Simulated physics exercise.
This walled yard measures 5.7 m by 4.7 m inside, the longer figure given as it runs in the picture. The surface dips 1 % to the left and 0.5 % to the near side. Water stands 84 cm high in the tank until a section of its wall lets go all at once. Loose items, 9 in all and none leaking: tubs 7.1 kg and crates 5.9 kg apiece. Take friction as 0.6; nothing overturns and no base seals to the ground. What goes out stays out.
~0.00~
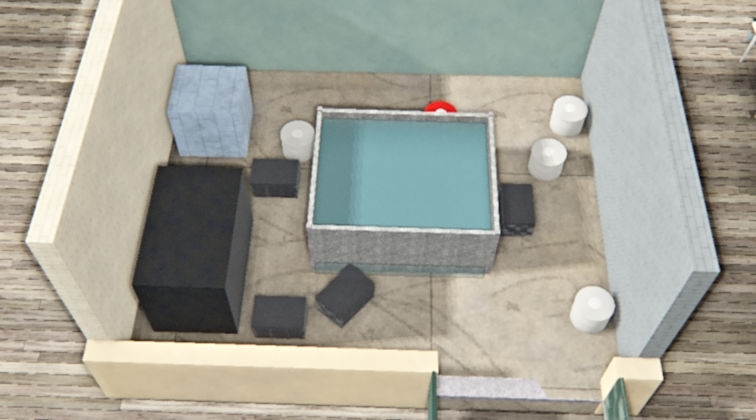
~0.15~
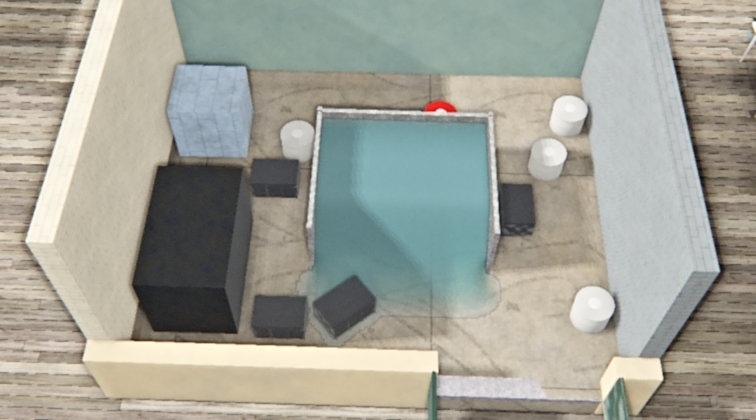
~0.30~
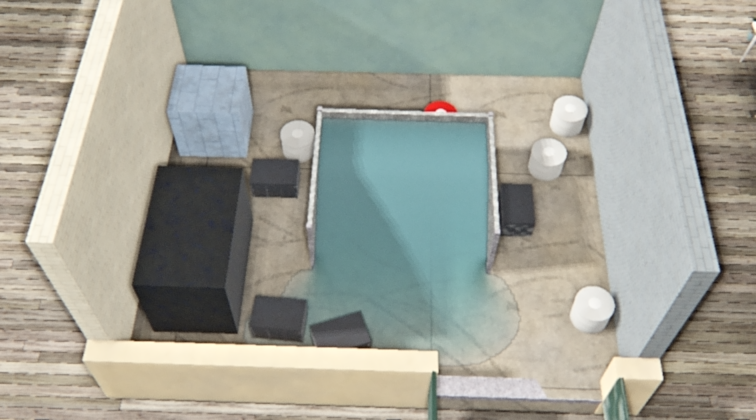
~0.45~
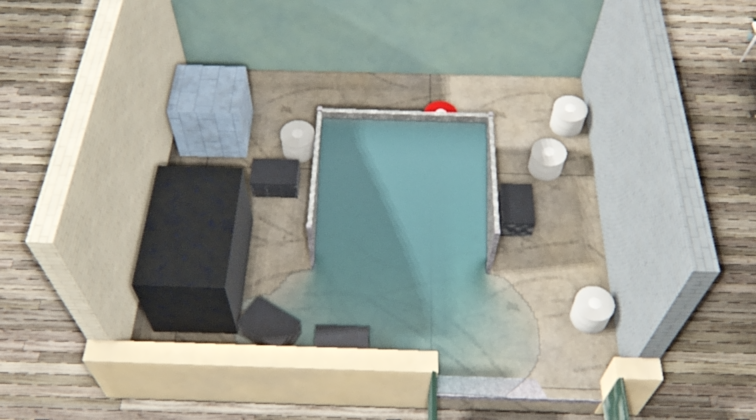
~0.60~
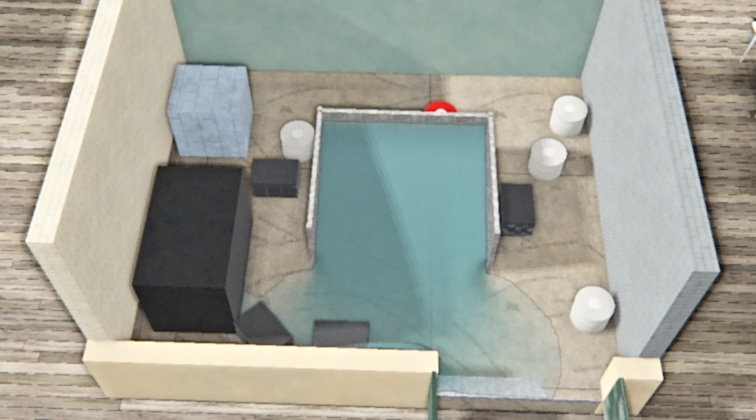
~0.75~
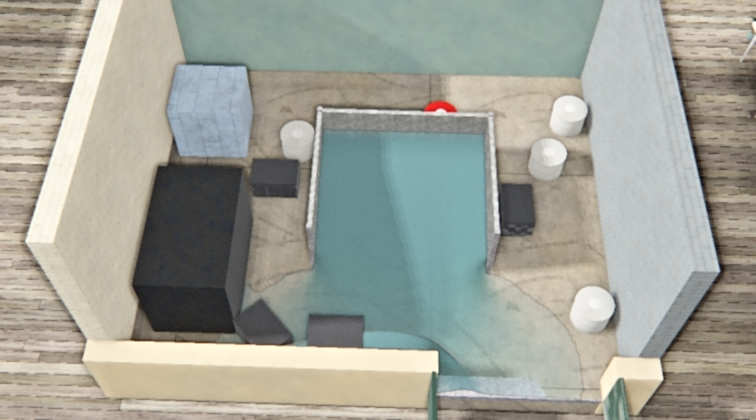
Water spreads from the walled pool across the floor, pushing two dark crates along.
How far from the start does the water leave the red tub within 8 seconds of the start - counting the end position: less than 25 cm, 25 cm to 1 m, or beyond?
Red tub slides a little.
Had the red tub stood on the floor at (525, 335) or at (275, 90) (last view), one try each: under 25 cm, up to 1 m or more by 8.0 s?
In that order: It travels far; it moves a short way.
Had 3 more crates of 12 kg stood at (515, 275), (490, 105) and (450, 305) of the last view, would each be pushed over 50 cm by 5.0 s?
In that order: Under, under, past it.
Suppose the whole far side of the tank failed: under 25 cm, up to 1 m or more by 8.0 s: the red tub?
Then the red tub ends far away.
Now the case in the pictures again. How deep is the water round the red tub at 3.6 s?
Roughly 0 cm.
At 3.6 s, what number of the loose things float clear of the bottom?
I count 3.
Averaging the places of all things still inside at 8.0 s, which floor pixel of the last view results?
Near (453, 192).
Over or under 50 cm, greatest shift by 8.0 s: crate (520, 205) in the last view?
Answer: Short of it.
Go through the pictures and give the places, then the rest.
The first picture shows the red tub at (441, 114), on the bottom; water covers 3.5 m2; 0 of 9 have shifted.
The second picture shows the red tub at (441, 114) rests on the ground; 4.8 m2 under water; 1 of 9 have shifted.
The third picture shows the red tub at (441, 114) rests on the ground; water covers 6.5 m2; 1 of 9 have shifted.
The fourth picture shows the red tub at (441, 114), on the bottom; water covers 7.8 m2; 2 of 9 have shifted.
The fifth picture shows the red tub at (441, 114), on the bottom; 8.4 m2 under water; 2 of 9 have shifted.
The sixth picture shows the red tub at (441, 114) rests on the ground; water covers 8.8 m2; 2 of 9 have shifted.
After 1.6 s the red tub is near (441, 114), 0.0 m from its start, aground; 0 of 9 are out; 2 afloat.
After 3.6 s the red tub is near (441, 114), 0.0 m from its start, aground; 0 of 9 are out; 3 afloat.
After 5.6 s the red tub is near (442, 114), 0.0 m from its start, aground; 0 of 9 are out; 6 afloat.
After 8.0 s the red tub is near (496, 124), 0.7 m from its start, afloat; 1 of 9 are out; 8 afloat.
